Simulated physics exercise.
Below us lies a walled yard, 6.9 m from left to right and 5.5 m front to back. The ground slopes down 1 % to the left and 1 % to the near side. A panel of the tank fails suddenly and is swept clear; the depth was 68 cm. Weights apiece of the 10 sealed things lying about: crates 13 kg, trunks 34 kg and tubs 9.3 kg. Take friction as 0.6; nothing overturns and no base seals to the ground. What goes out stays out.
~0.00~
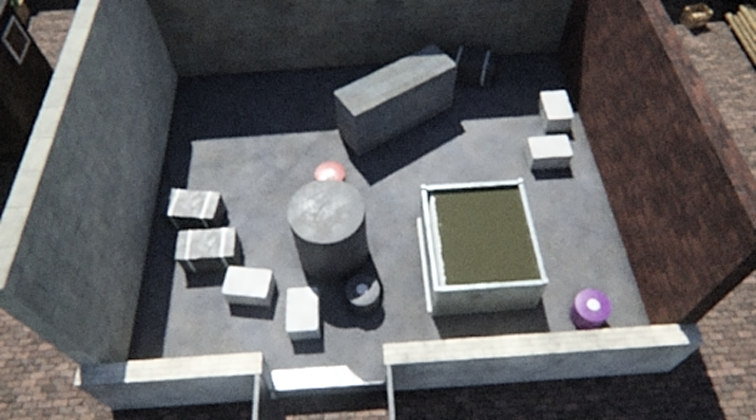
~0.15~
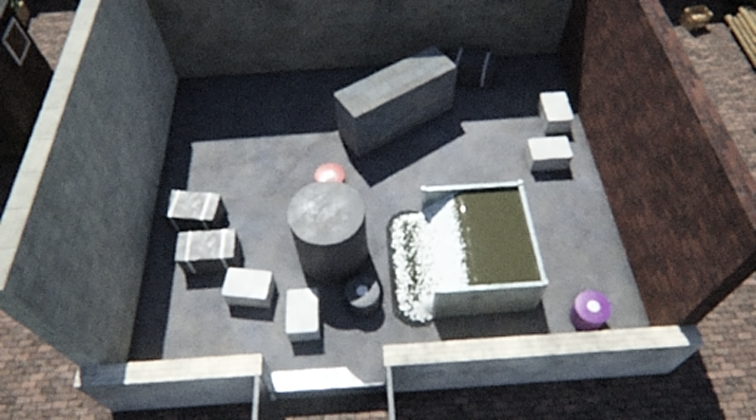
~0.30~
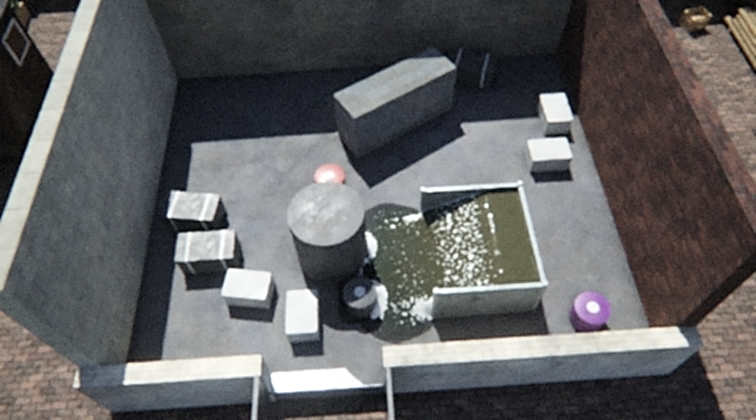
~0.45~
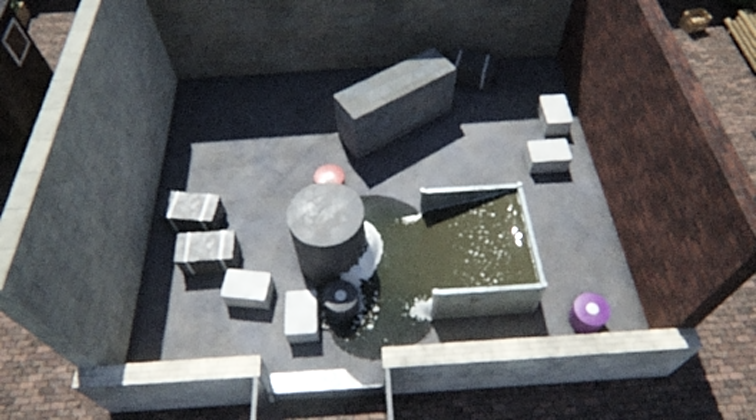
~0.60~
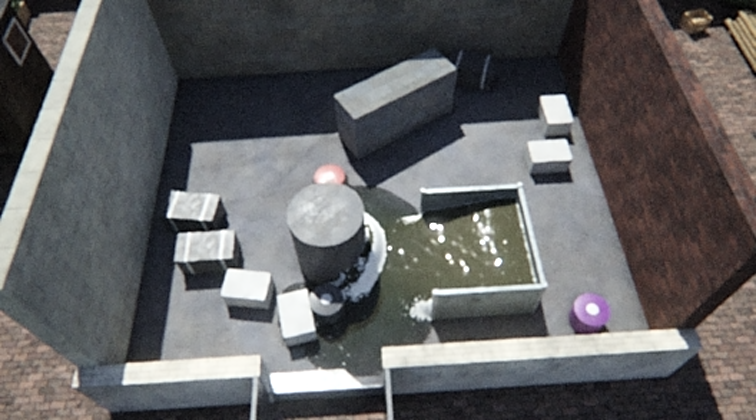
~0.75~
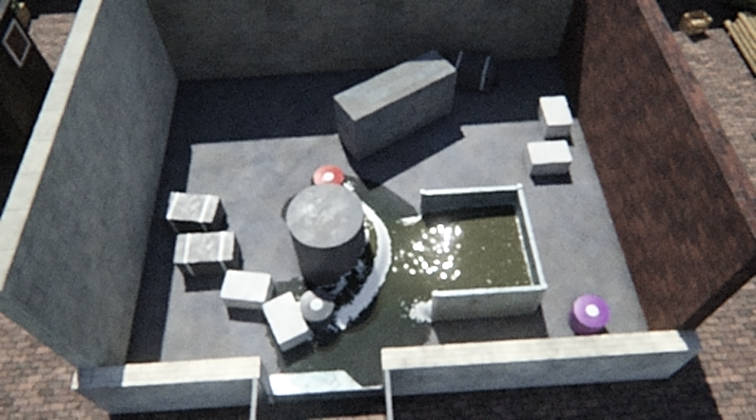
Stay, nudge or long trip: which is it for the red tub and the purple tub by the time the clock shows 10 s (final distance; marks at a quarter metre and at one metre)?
Red tub gets carried off; purple tub barely shifts.
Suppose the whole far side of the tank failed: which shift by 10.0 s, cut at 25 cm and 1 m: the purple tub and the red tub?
In that case the purple tub travels far, the red tub travels far.
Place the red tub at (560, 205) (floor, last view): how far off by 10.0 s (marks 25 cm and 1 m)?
It holds its place.
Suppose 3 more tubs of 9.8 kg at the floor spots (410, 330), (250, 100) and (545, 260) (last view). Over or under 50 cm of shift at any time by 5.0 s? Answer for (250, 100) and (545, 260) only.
In turn: More, under.
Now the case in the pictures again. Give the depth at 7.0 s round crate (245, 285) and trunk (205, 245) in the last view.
About 5 and 5 cm.
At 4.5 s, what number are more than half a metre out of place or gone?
By then 4.
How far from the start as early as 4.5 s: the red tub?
Roughly 300 cm by then.
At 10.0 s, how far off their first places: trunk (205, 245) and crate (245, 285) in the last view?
In that order: 0 cm, 100 cm.
After 2.0 s the red tub is near (251, 108), 2.0 m from its start, aground; the purple tub is near (592, 311), 0.0 m from its start, aground; 0 of 10 are out; 2 afloat.
After 4.5 s the red tub is near (207, 85), 3.0 m from its start, afloat; the purple tub is near (592, 311), 0.0 m from its start, aground; 0 of 10 are out; 3 afloat.
After 7.0 s the red tub is near (212, 85), 2.9 m from its start, aground; the purple tub is near (592, 311), 0.0 m from its start, aground; 0 of 10 are out; 1 afloat.
After 10.0 s the red tub is near (212, 85), 2.9 m from its start, aground; the purple tub is near (592, 311), 0.0 m from its start, aground; 0 of 10 are out; 2 afloat.
